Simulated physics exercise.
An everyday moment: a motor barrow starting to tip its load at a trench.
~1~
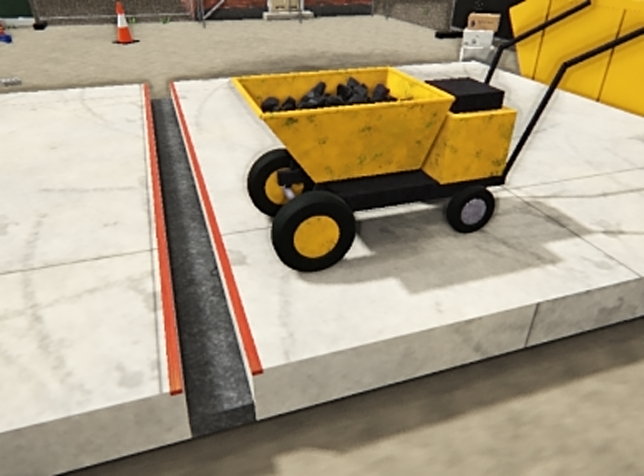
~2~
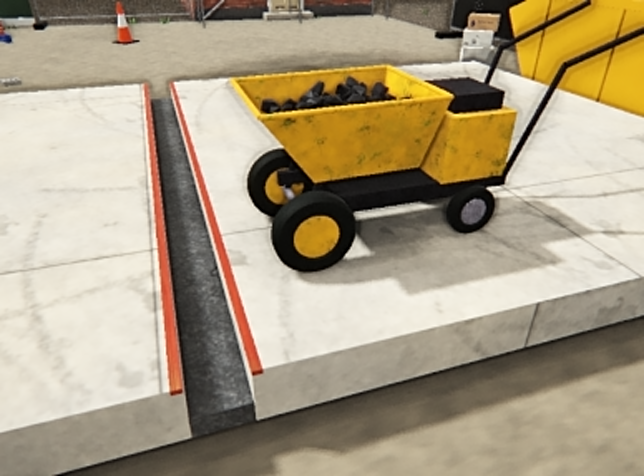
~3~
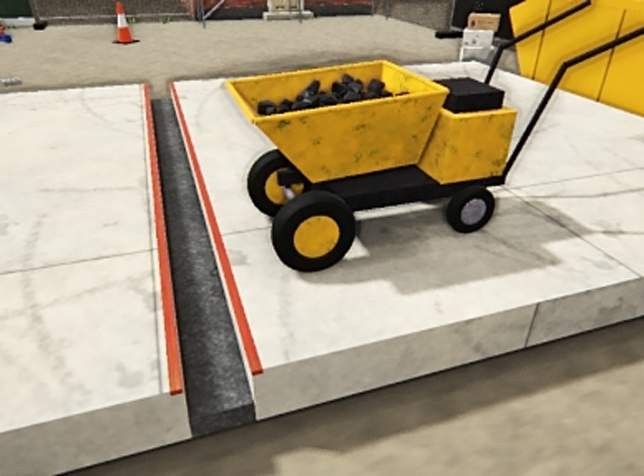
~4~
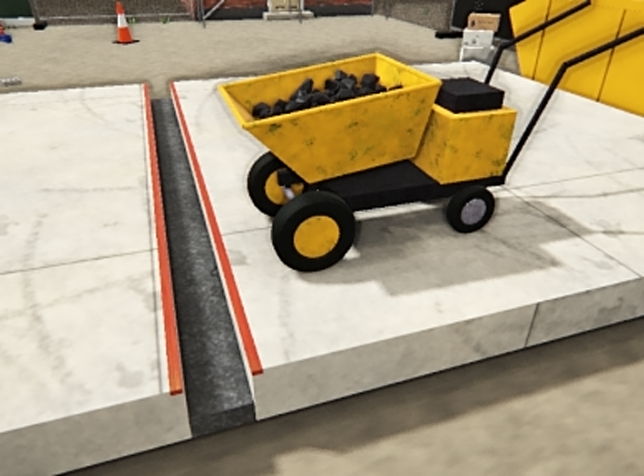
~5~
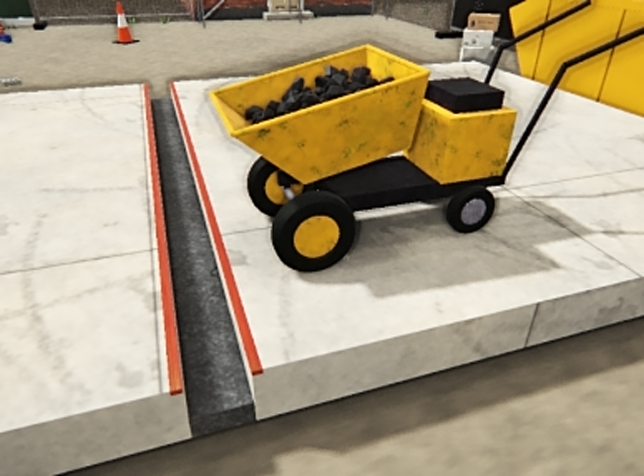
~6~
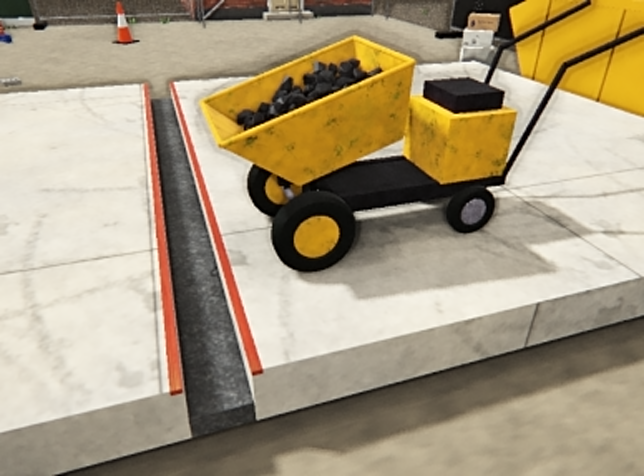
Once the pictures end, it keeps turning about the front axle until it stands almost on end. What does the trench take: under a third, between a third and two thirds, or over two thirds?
It catches less than a third.
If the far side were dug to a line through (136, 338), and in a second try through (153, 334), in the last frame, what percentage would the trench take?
First some 70, then 40 per cent.
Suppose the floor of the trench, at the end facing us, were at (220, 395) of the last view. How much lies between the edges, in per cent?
Close to 10 per cent.
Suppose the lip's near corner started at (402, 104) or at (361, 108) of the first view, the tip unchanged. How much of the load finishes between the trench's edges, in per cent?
About 20 and 50 per cent.
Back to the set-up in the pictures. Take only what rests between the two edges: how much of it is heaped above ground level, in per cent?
Some 30 per cent.
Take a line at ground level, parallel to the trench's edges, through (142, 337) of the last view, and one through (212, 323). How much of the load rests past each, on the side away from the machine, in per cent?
Roughly 40 per cent, and 70 per cent.
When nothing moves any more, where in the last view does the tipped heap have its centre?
Near (126, 261).
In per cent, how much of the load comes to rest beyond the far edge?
Roughly 60 in a hundred.
Shortly afterwards, skip tipped steeply; the whole lot in the skip.
Next, skip tipped right over; all but a few in the skip; only a few in or heaped over the trench; a little beyond it; only a few falling.
Some moments later, skip tipped right over; near a third in the skip; a little in or heaped over the trench; near half beyond it.
In the end, skip tipped right over; near a quarter in the skip; a little in or heaped over the trench; near two thirds beyond it.
